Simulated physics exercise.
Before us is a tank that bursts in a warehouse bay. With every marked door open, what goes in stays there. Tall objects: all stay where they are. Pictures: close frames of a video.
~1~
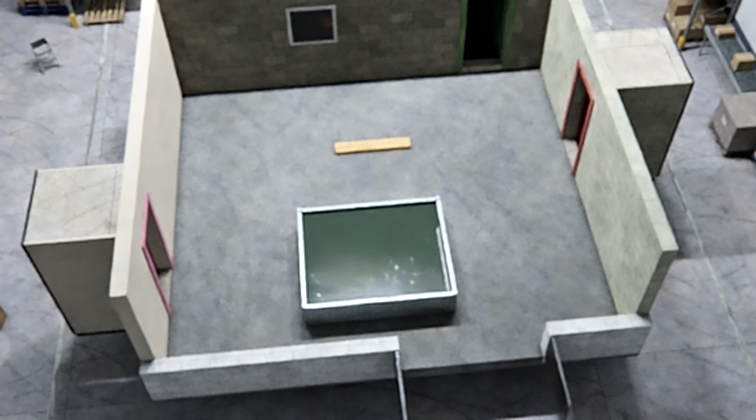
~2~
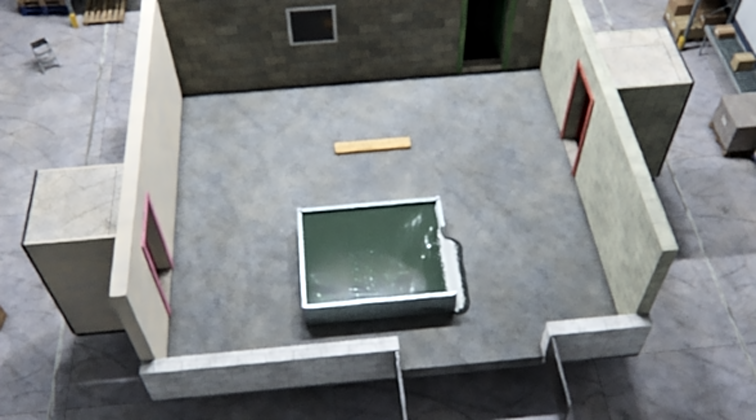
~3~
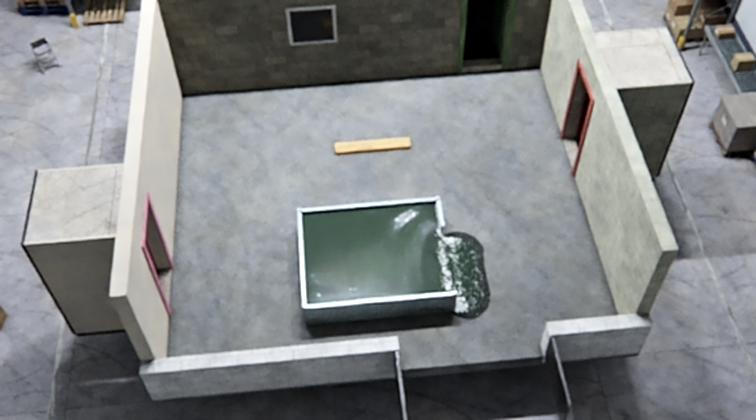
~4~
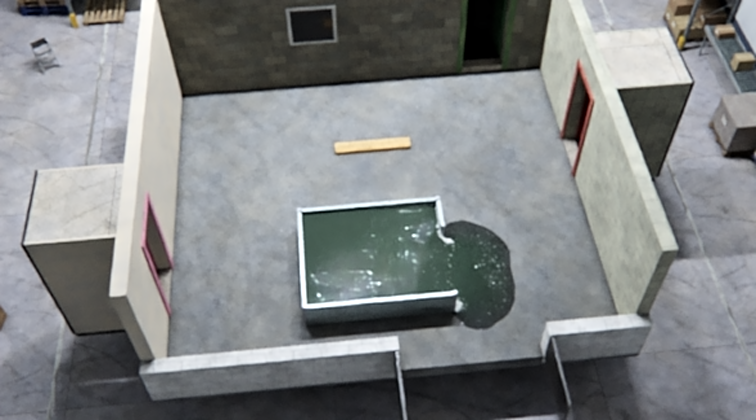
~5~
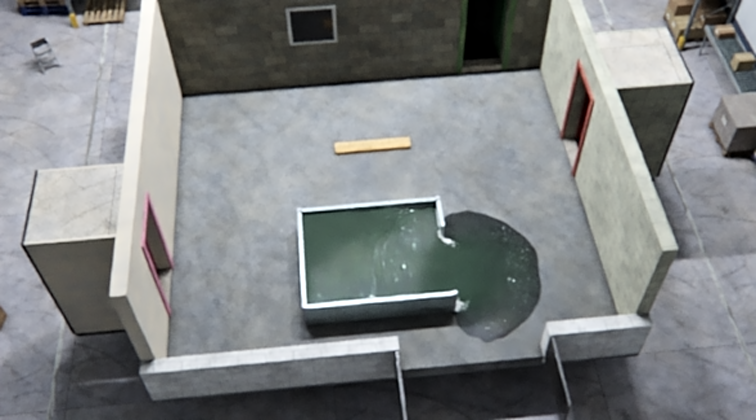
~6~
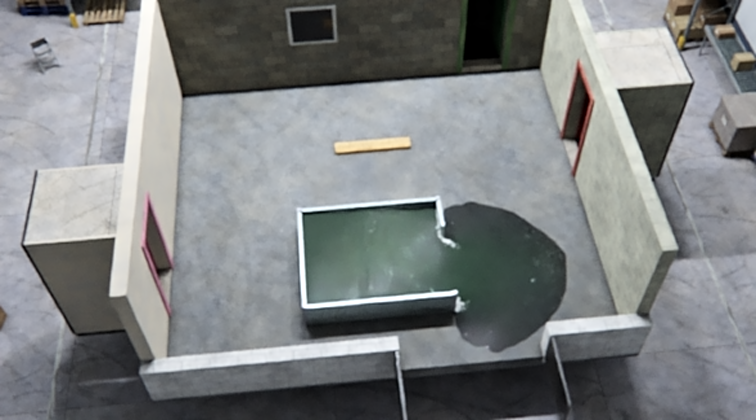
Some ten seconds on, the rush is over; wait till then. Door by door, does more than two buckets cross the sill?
In order: The green door sees two pails or less, the pink door sees two pails or less, the red door sees more than two pails.
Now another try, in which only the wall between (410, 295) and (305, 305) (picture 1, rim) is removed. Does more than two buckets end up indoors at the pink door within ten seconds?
Note: Pink door admits more.
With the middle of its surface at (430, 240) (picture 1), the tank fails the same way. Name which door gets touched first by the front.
The door in question is the red door.
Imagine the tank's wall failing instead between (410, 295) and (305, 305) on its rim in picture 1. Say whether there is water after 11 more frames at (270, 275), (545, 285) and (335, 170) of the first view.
Going through them, the first would be still bare, the next still bare and the last still bare.
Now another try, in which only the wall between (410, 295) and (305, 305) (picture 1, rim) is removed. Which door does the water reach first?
It's the pink door.
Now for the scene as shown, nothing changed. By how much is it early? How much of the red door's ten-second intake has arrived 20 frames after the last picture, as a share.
By my reckoning, 15 percent.
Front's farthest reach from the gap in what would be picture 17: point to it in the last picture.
The farthest wet point should be near (564, 145).
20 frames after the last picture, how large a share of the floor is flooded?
About 25 per cent.
A moment on, water covers 15 % of the floor; the green door not reached, the pink door not reached, the red door not reached.
Next, water covers 20 % of the floor; the green door not reached, the pink door not reached, the red door wet at the sill, nothing in.
Then, water covers 25 % of the floor; the green door not reached, the pink door not reached, the red door under two buckets in.
Later, water covers 45 % of the floor; the green door wet at the sill, nothing in, the pink door not reached, the red door over two buckets in.
In the end, water covers 65 % of the floor; the green door wet at the sill, nothing in, the pink door not reached, the red door over two buckets in.
